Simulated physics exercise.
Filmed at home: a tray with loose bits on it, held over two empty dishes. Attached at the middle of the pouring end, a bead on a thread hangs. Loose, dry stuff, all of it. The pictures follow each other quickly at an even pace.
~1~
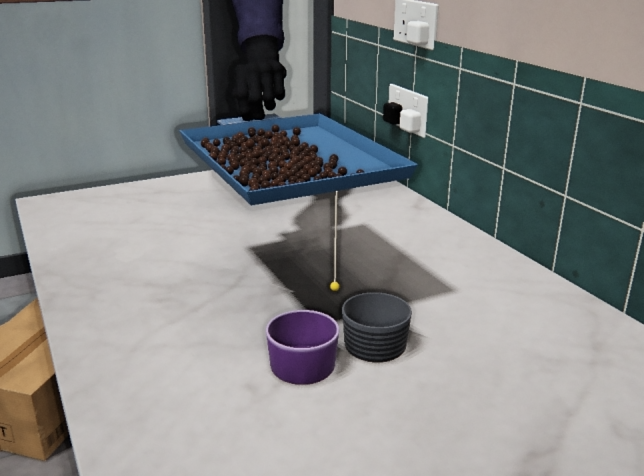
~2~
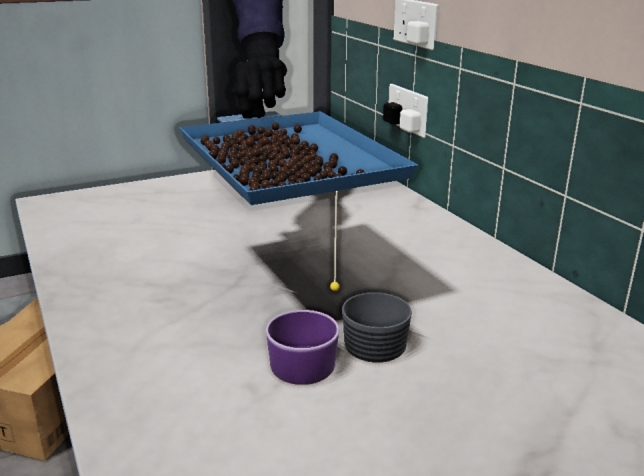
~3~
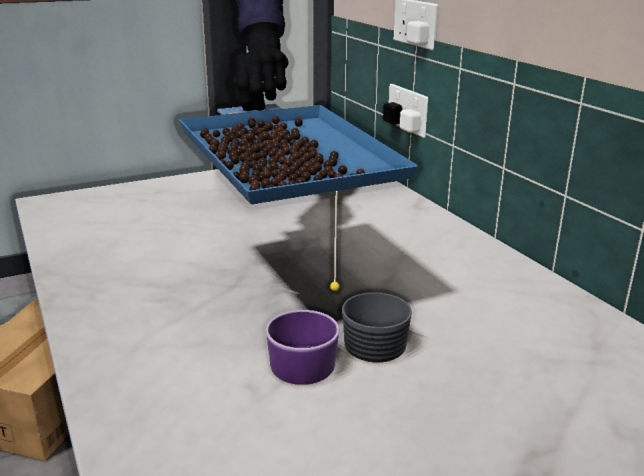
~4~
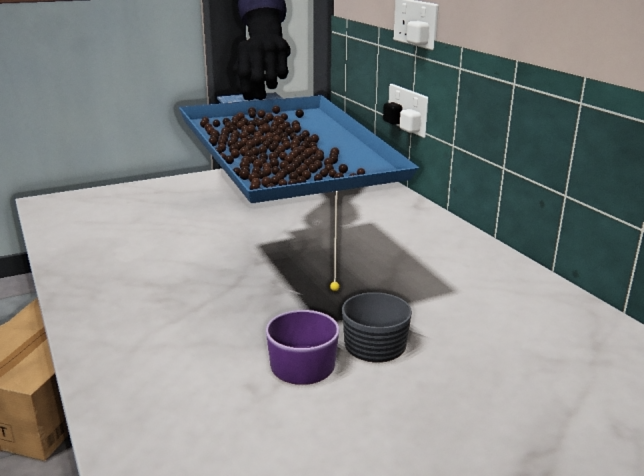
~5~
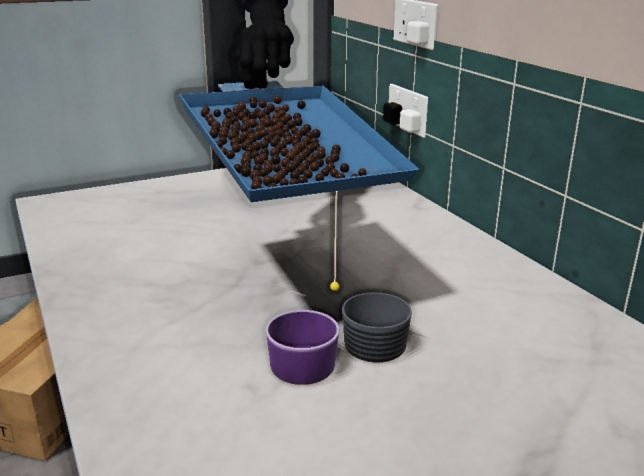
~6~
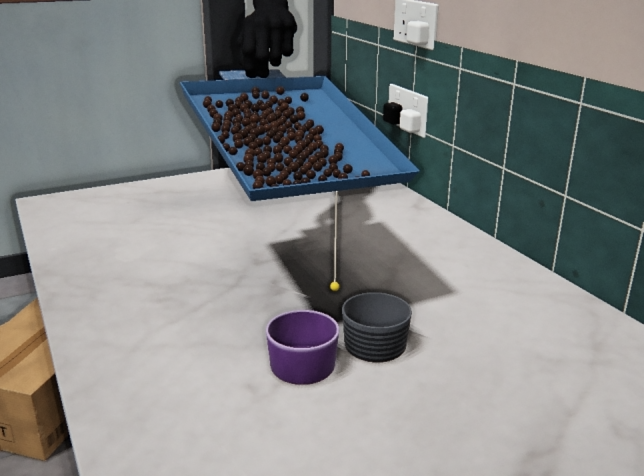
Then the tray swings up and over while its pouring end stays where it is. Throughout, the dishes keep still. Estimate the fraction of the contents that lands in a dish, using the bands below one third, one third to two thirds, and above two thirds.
Counting both dishes, they collect a third to two thirds of the pieces.
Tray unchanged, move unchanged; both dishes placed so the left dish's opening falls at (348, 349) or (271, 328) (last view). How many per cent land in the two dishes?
You'd get 0 in a hundred first and 20 in a hundred after that.
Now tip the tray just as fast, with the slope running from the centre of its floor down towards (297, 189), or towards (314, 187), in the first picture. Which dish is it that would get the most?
The first tilt favours the left-side dish and the second favours the left-side dish.
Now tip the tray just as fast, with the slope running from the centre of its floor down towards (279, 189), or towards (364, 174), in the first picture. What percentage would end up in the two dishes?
You'd see roughly 30 per cent the first time and 10 per cent the second.
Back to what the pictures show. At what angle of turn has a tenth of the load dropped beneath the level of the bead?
Around 65° at that moment.
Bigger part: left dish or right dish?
At rest, the fuller dish is the one at right.
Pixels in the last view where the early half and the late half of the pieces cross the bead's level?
Initially about (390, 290); subsequently about (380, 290).
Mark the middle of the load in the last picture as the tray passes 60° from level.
Centre estimate: (349, 172).
Soon after the last picture, tray tipped steeply; most on the tray; a stray few in the left dish; a stray few in the right dish; a small part outside both; a small part in the air.
A little later, tray tipped right over; a small part in the left dish; about a third in the right dish; about a third outside both; a small part in the air.
Later still, tray tipped past a quarter turn; a small part in the left dish; about a third in the right dish; about half outside both.
By the end, tray tipped past a quarter turn; a small part in the left dish; about a third in the right dish; about half outside both.
